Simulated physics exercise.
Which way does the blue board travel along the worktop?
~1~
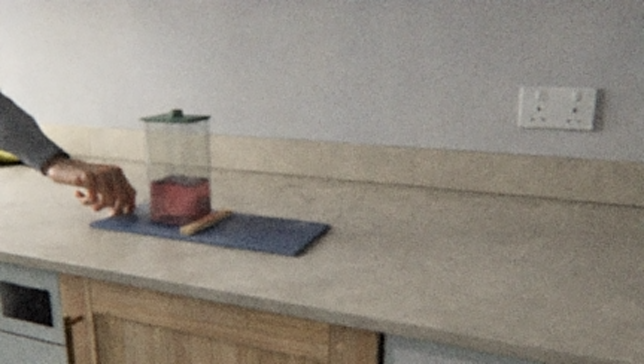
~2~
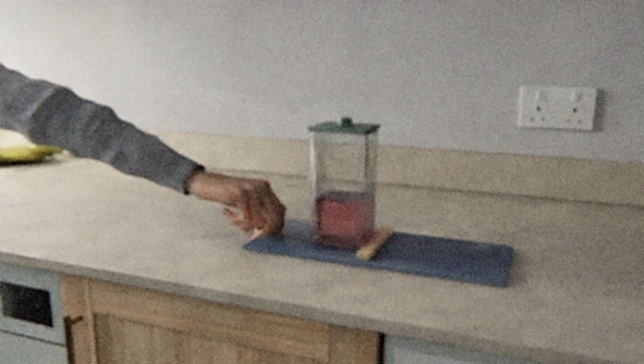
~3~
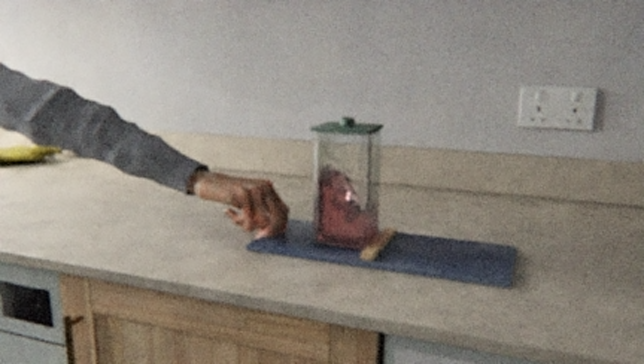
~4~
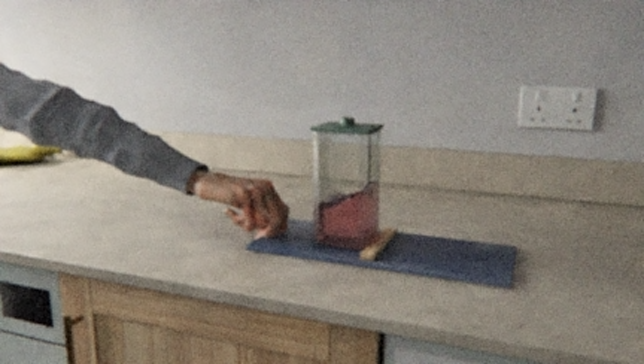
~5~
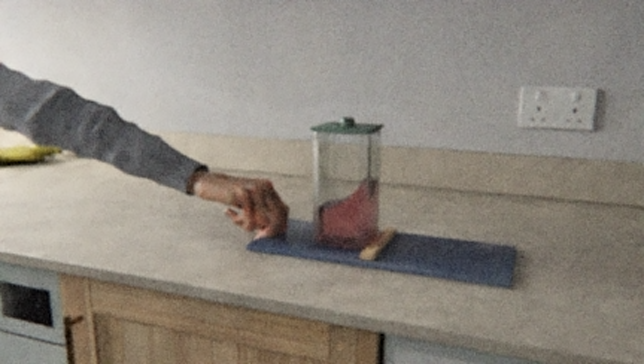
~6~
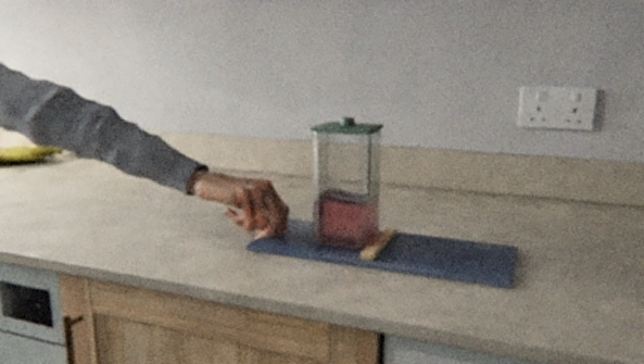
The blue board travels to the right, with the capped container standing on it.
On a pale kitchen worktop above wooden cupboards, seen from the front and slightly above, a clear container with a green cap stands on a blue board, partly filled with red liquid. A small wooden strip lies against its foot, and a double socket is on the grey wall to the right. A hand in a grey sleeve slides the board to the right, carrying the container along. The board stops, and the liquid surges up one side and then the other. The liquid settles level, and the container remains upright on the board beside the hand.
